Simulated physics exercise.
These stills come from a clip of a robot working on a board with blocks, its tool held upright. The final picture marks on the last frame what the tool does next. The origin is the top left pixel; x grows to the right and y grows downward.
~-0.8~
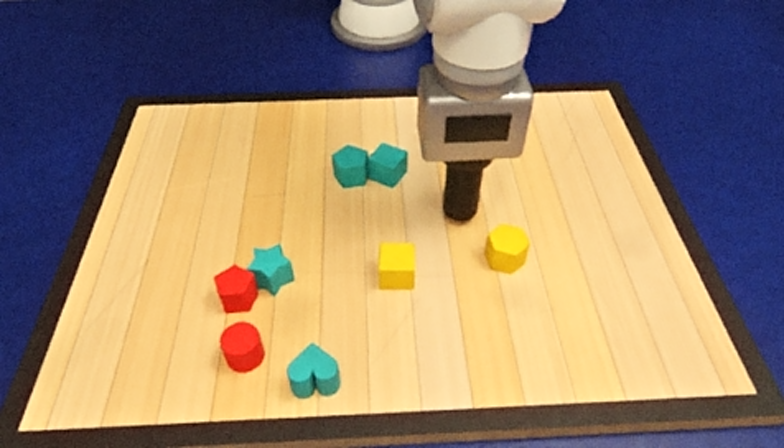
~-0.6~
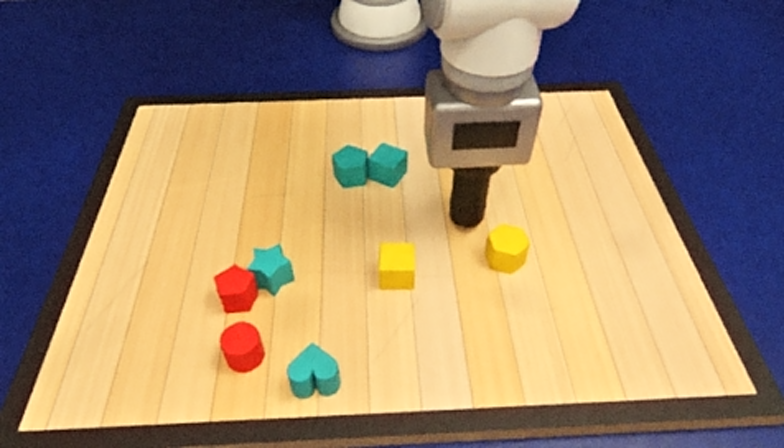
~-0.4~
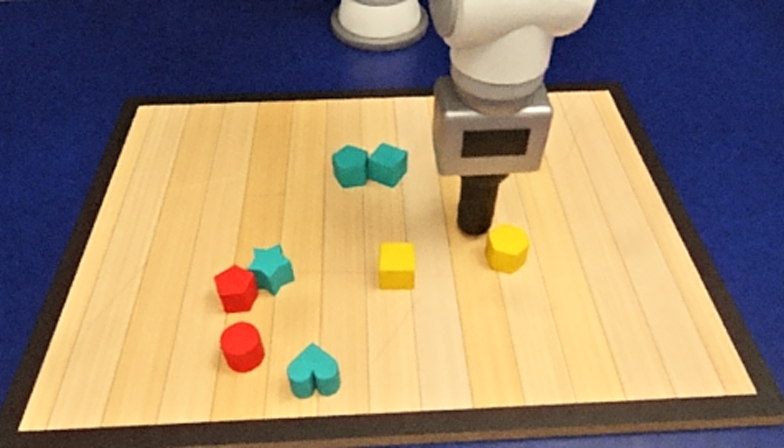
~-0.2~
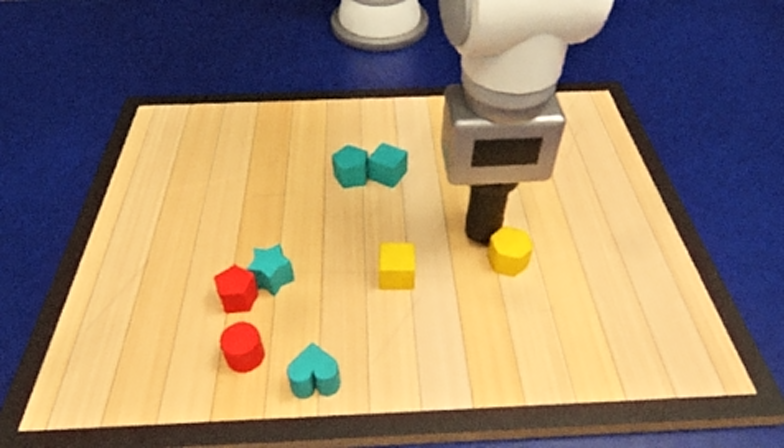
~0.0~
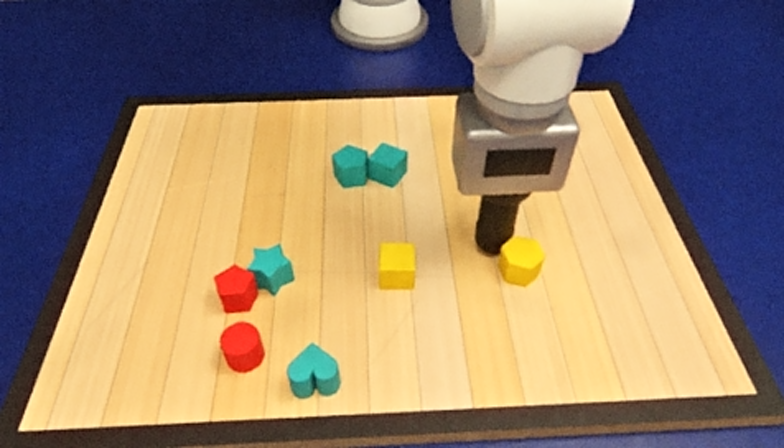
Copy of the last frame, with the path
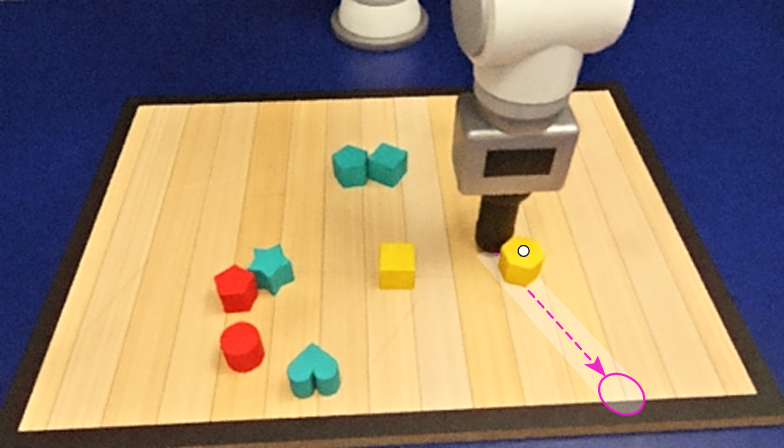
The robot arm moves down and right, nudging the yellow six-sided block slightly the same way.
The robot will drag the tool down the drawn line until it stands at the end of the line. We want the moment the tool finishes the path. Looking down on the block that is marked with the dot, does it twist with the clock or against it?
My answer: Anticlockwise.
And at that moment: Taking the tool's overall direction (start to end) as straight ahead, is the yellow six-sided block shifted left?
I expect so.
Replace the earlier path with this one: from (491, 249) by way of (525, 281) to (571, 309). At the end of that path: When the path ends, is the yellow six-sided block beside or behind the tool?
I believe not.
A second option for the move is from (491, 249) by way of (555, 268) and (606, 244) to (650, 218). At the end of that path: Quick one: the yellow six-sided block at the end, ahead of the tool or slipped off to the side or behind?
It escapes to one side.
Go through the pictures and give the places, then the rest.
In the first frame, tip of the tool (460, 210), middles of tops, yellow six-sided block (509, 238).
In the second frame, tool (467, 216), nothing pushed.
In the third frame, tool (474, 223), nothing pushed.
In the fourth frame, tool (483, 231), yellow six-sided block (512, 241).
In the fifth frame, tool (493, 241), yellow six-sided block (524, 251).
The line goes straight from (491, 249) to (622, 394); the dot is on the yellow six-sided block.
The first path, step by step. One third of the way, tool (532, 284); yellow six-sided block (571, 294), turned 15° anticlockwise.
Two thirds of the way, tool (576, 332); yellow six-sided block (625, 336), turned 35° anticlockwise.
At the end, tool (626, 387); yellow six-sided block (662, 353), turned 75° anticlockwise.
